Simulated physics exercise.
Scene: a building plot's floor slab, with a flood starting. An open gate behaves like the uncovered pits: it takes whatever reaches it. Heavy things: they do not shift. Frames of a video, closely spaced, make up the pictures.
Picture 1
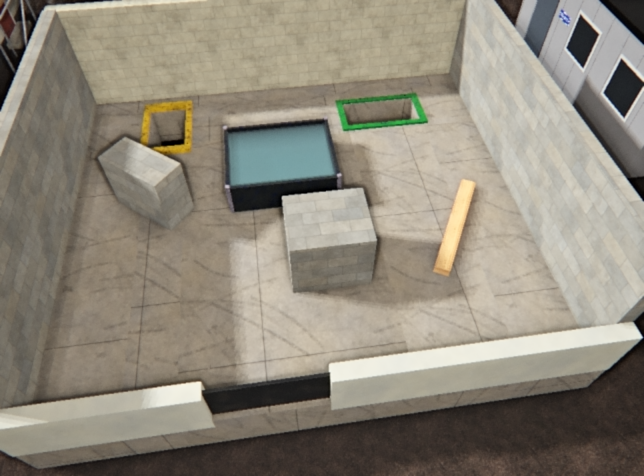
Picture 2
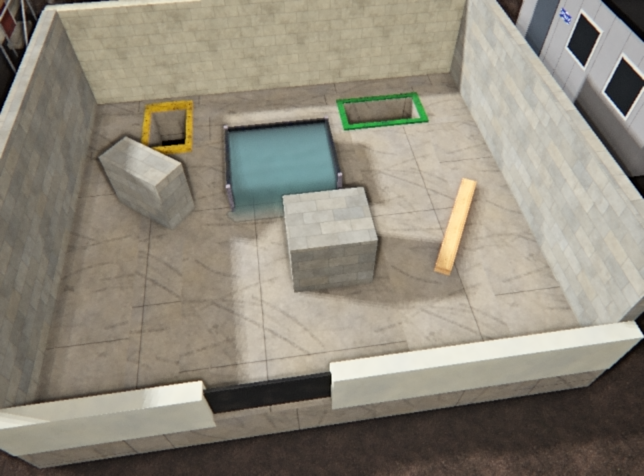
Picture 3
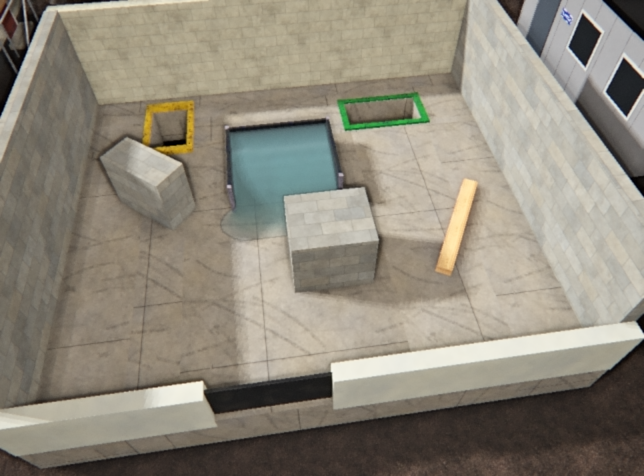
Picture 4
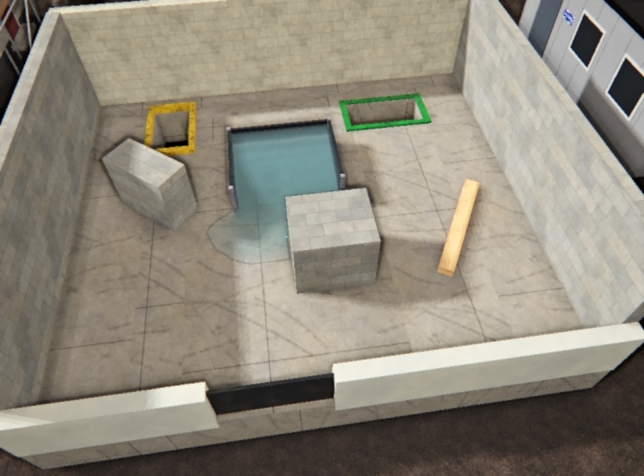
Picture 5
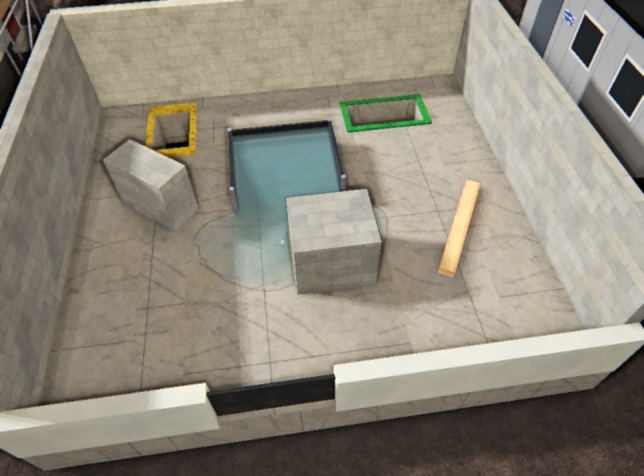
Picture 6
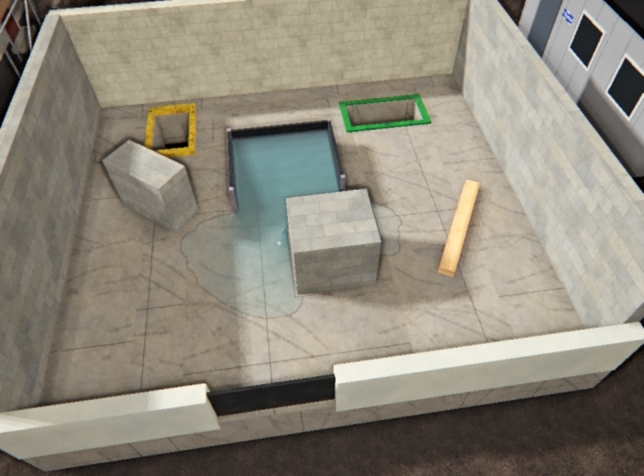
Water tank on a walled concrete slab opening at its front, water pouring out and spreading around a grey block.
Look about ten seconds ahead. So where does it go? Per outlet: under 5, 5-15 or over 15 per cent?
Result: The gate accounts for a negligible part - below five per cent; the green pit accounts for a negligible part - below five per cent; the yellow pit accounts for a negligible part - below five per cent.
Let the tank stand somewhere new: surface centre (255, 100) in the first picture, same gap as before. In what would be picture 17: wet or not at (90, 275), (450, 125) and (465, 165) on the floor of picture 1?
Spot one unwetted, spot two unwetted, spot three unwetted.
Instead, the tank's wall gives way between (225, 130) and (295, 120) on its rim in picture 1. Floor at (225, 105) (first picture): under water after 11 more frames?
Submerged.
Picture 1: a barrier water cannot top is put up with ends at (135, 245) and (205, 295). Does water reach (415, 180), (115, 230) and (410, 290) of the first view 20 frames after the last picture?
Result in the order given: Drowned, drowned, drowned.
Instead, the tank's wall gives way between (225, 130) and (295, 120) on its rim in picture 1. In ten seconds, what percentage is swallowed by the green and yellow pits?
For green it's about 8 per cent, and for yellow about 8 per cent.
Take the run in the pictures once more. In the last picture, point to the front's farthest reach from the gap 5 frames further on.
The wet point farthest out is around (227, 403).
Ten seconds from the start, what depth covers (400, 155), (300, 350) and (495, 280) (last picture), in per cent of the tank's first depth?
Readings in order: Around 4, 10 and 6 %.
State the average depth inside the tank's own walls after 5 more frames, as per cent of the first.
That would be roughly 42 per cent.
A moment on, water covers 20 % of the floor; the gate 0 %, the green pit 0 %, the yellow pit 0 %.
Next, water covers 30 % of the floor; the gate 0 %, the green pit 0 %, the yellow pit 0 %.
Then, water covers 45 % of the floor; the gate 0 %, the green pit 0 %, the yellow pit 0 %.
Later, water covers 65 % of the floor; the gate 0 %, the green pit 0 %, the yellow pit 0 %.
In the end, water covers 80 % of the floor; the gate 0 %, the green pit 0 %, the yellow pit 0 %.
